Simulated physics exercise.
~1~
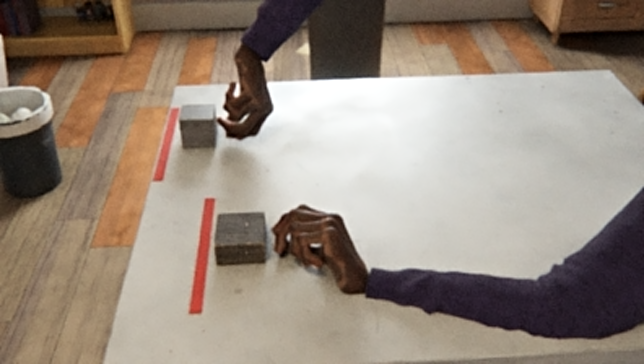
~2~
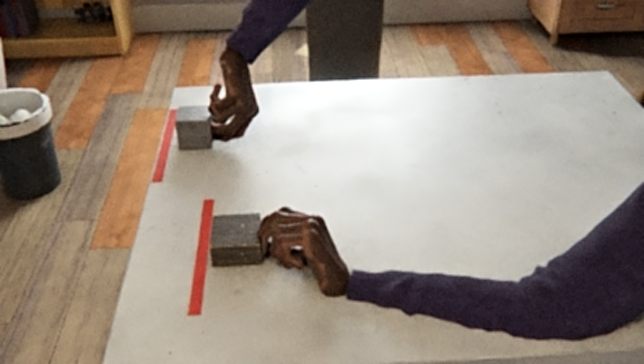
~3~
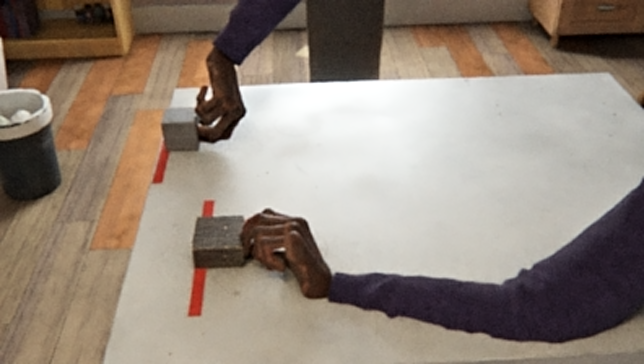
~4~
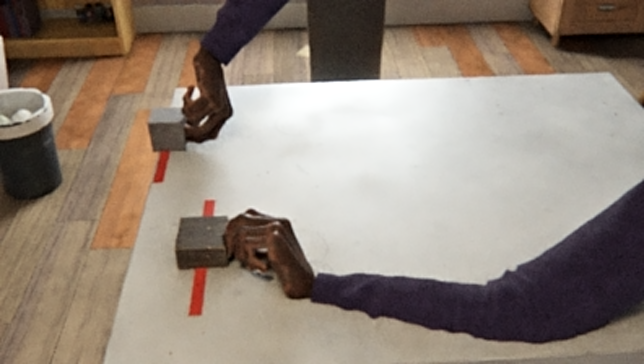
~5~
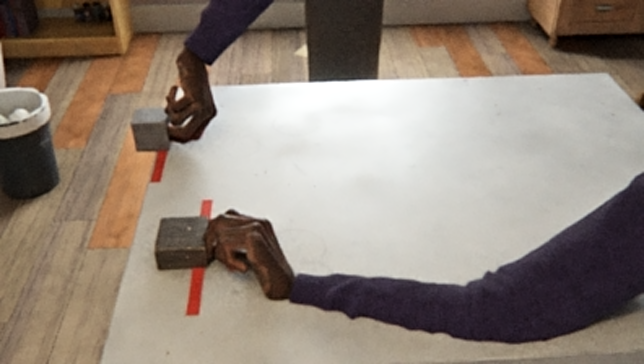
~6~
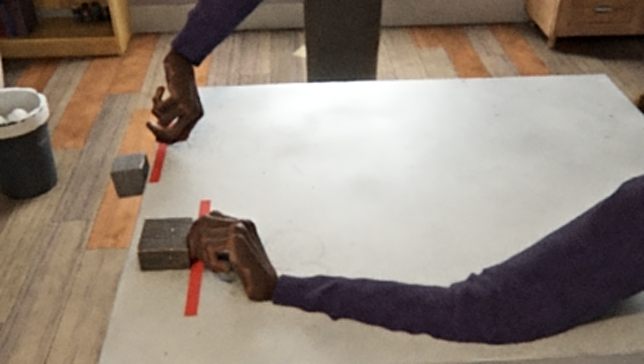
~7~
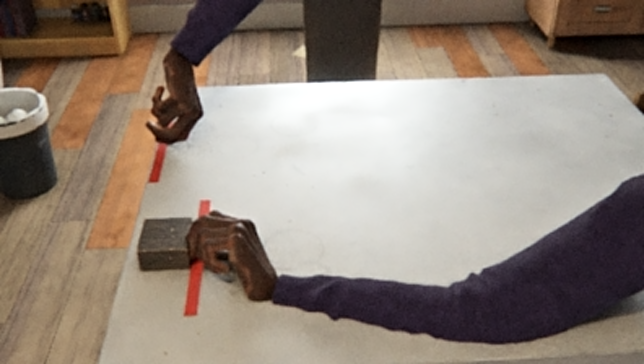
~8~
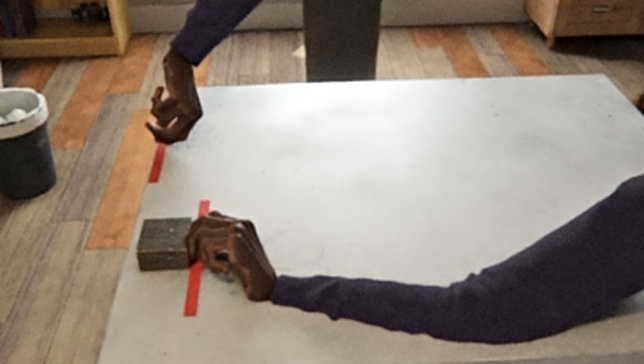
On a pale tabletop, two hands push blocks left; the grey falls off, the black stays.
